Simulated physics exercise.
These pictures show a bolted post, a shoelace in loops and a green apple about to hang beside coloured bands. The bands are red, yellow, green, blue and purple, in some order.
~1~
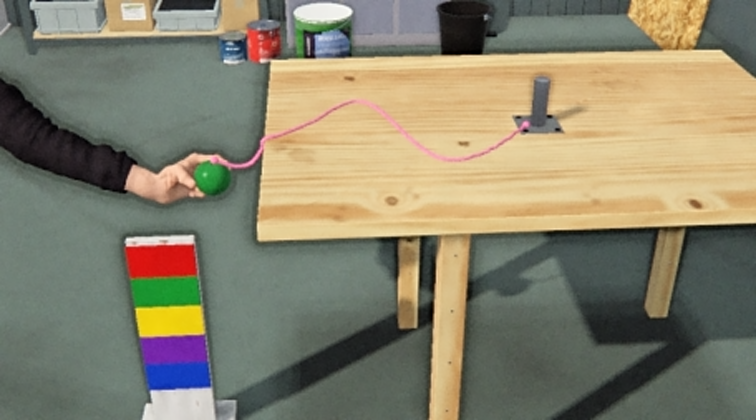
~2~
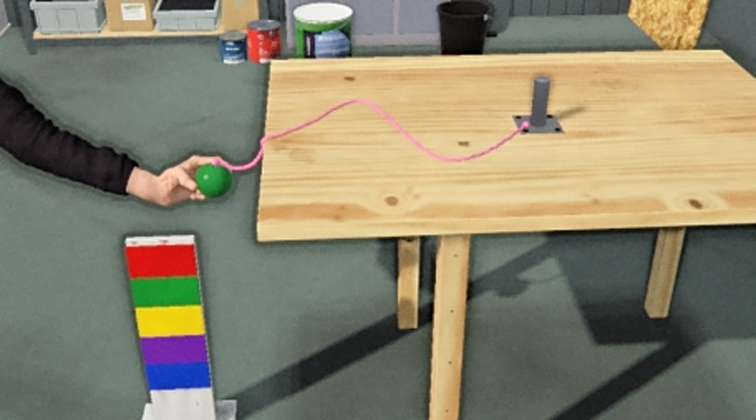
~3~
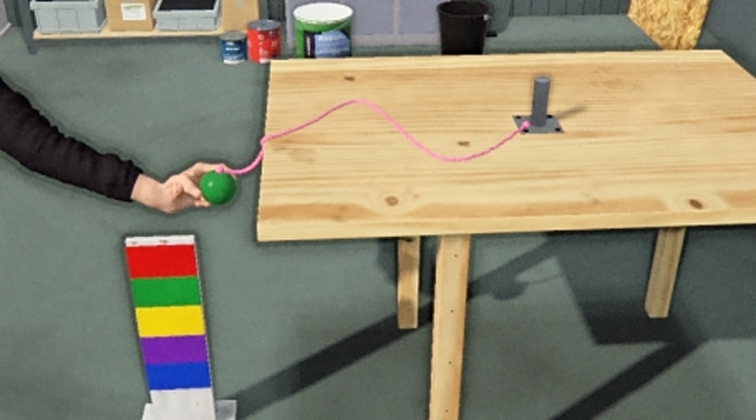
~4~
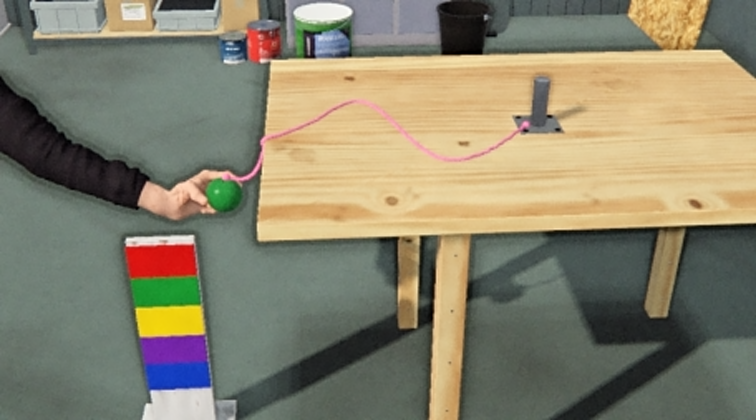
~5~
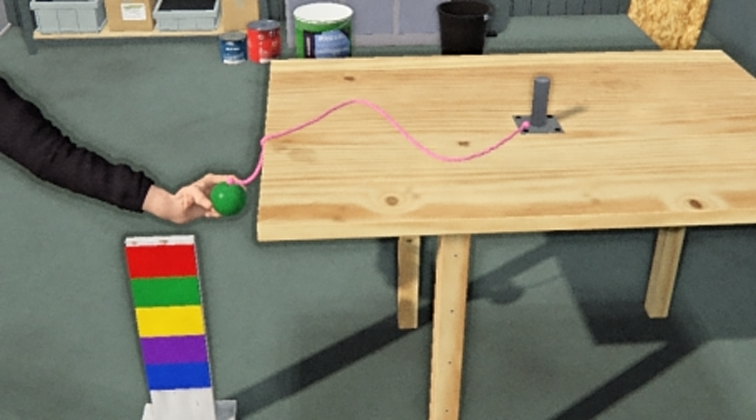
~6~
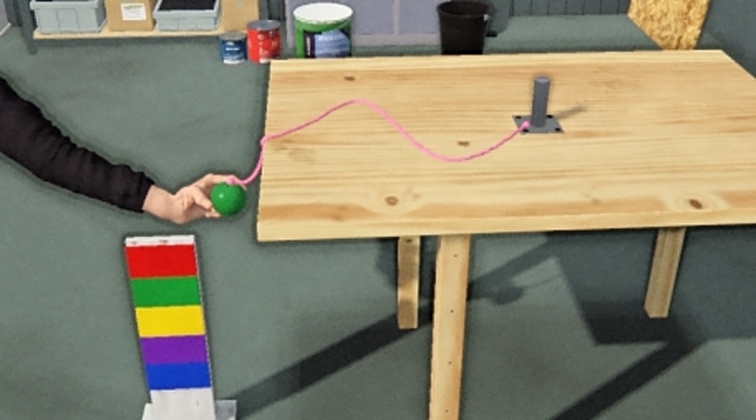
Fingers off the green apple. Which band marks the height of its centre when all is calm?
The purple one.
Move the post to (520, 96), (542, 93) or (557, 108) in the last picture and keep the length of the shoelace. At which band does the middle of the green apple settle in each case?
In that order: Purple; yellow; yellow.
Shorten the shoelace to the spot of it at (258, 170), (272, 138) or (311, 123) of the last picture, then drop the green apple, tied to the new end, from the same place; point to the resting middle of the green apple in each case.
The places are (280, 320), (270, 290) and (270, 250).
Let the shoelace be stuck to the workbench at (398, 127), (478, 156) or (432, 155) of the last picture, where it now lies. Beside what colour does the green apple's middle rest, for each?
In that order: Green; yellow; yellow.
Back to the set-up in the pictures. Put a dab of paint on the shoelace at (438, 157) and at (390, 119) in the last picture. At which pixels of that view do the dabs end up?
Near (397, 134) and (297, 142).
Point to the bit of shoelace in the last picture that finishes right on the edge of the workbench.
At (377, 108), roughly.
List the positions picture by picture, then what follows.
In the first picture, green apple (213, 178); red (162, 263); green (166, 293); yellow (170, 322); purple (174, 350); blue (178, 377).
In the second picture, green apple (214, 180); shoelace through (504, 141) (438, 157) (394, 124) (345, 104) (291, 131).
In the third picture, green apple (218, 187).
In the fourth picture, green apple (224, 195); shoelace through (504, 141) (438, 157) (394, 124) (345, 104) (291, 131).
In the fifth picture, green apple (229, 199).
In the sixth picture, green apple (229, 199); shoelace through (504, 141) (438, 157) (394, 124) (345, 104) (291, 131).
Early on, apple near (247, 346); level with purple.
Midway, apple near (292, 344); level with purple.
Finally, apple near (279, 348); level with purple. The shoelace holds its middle at purple.
